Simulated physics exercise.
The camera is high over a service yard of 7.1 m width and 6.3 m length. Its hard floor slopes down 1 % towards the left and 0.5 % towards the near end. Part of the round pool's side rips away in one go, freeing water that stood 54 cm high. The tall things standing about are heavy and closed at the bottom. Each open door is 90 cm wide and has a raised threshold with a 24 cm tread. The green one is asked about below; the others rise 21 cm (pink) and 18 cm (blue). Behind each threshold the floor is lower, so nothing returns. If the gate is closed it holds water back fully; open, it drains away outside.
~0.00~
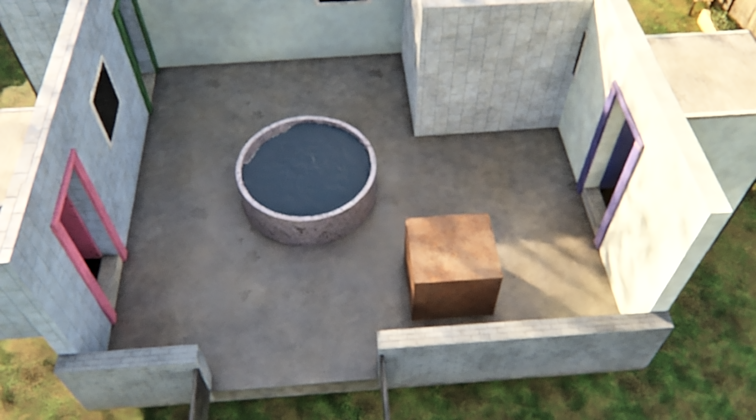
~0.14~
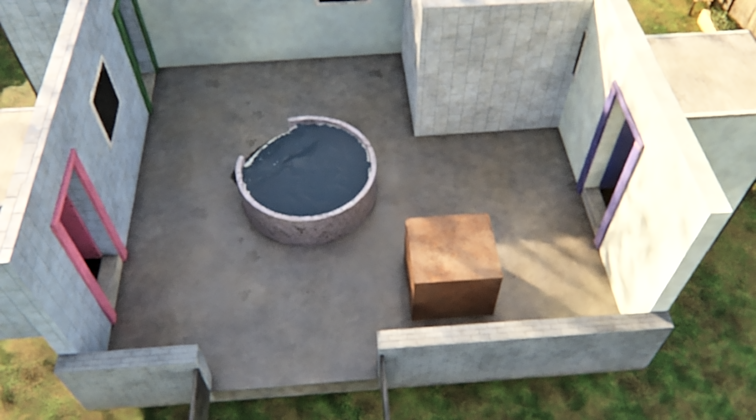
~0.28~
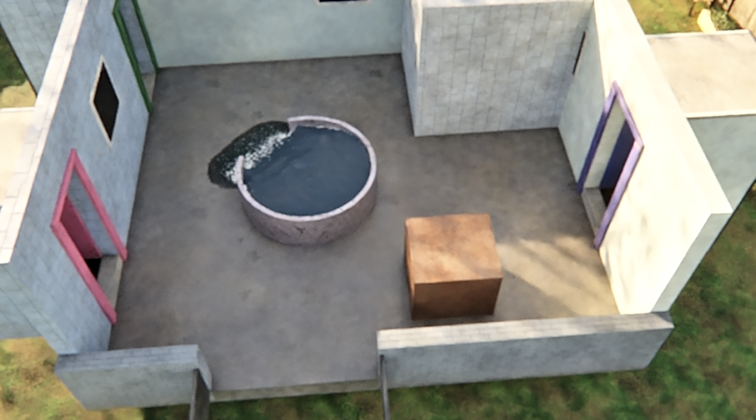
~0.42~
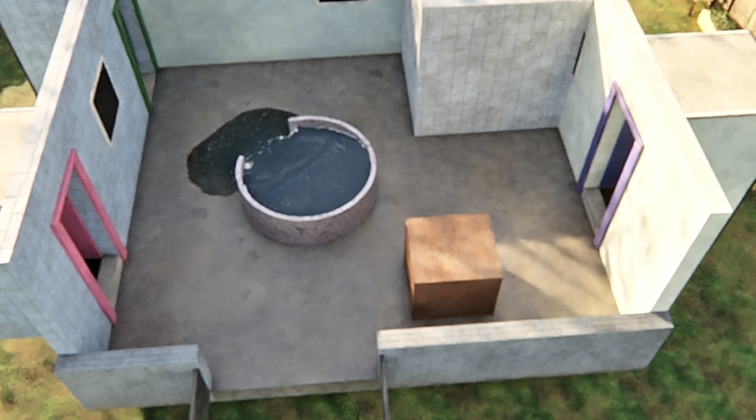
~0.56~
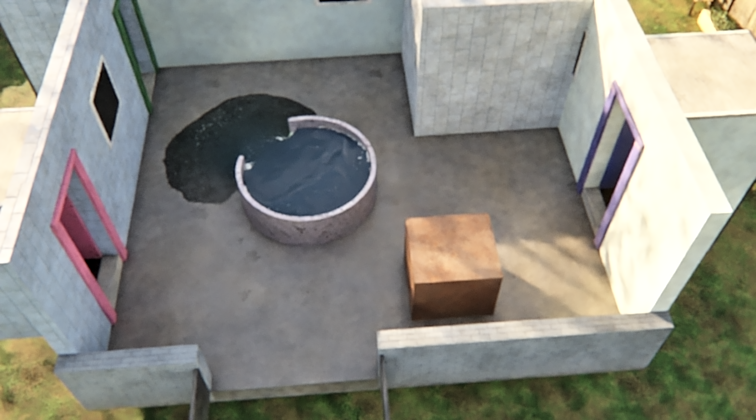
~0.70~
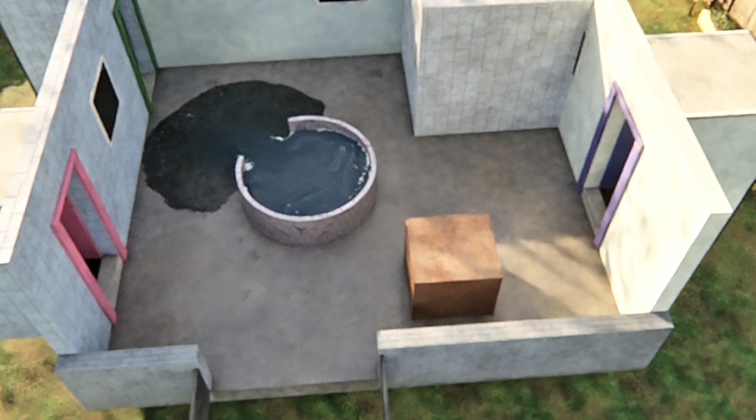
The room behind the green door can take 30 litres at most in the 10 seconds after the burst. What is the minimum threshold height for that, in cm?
At least 20 cm or so.
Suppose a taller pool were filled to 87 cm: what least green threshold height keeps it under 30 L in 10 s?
Some 37 cm.
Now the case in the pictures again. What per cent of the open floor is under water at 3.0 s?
About 30 per cent.
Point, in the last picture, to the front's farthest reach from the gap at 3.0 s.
Around (114, 322).
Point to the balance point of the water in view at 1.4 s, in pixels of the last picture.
Near (275, 170).
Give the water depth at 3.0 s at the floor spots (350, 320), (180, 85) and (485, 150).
Roughly 0, 21 and 0 cm, in turn.
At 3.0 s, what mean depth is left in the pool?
Some 23 cm.
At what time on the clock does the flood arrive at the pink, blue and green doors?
Pink 2.4 s, blue not within the 10 s, green 1.0 s.
After 1.4 s water covers 20 % of the floor, deepest (31 cm) near (157, 73); 15 cm at the green door, 7 litres in over its 5 cm threshold.
After 3.0 s water covers 30 % of the floor, deepest (24 cm) near (156, 80); 22 cm at the green door, 147 litres in over its 5 cm threshold.
After 10.0 s water covers 75 % of the floor, deepest (9 cm) near (103, 383); 8 cm at the green door, 334 litres in over its 5 cm threshold.
At the green door as built, the water arrived by 1.0 s and peaked near 24 cm at 2.4 s.
With a threshold of 17.5 cm, 48 litres would have come in within the 10 s; with 24 cm, 16 litres. So under 30 litres takes about 20 cm.
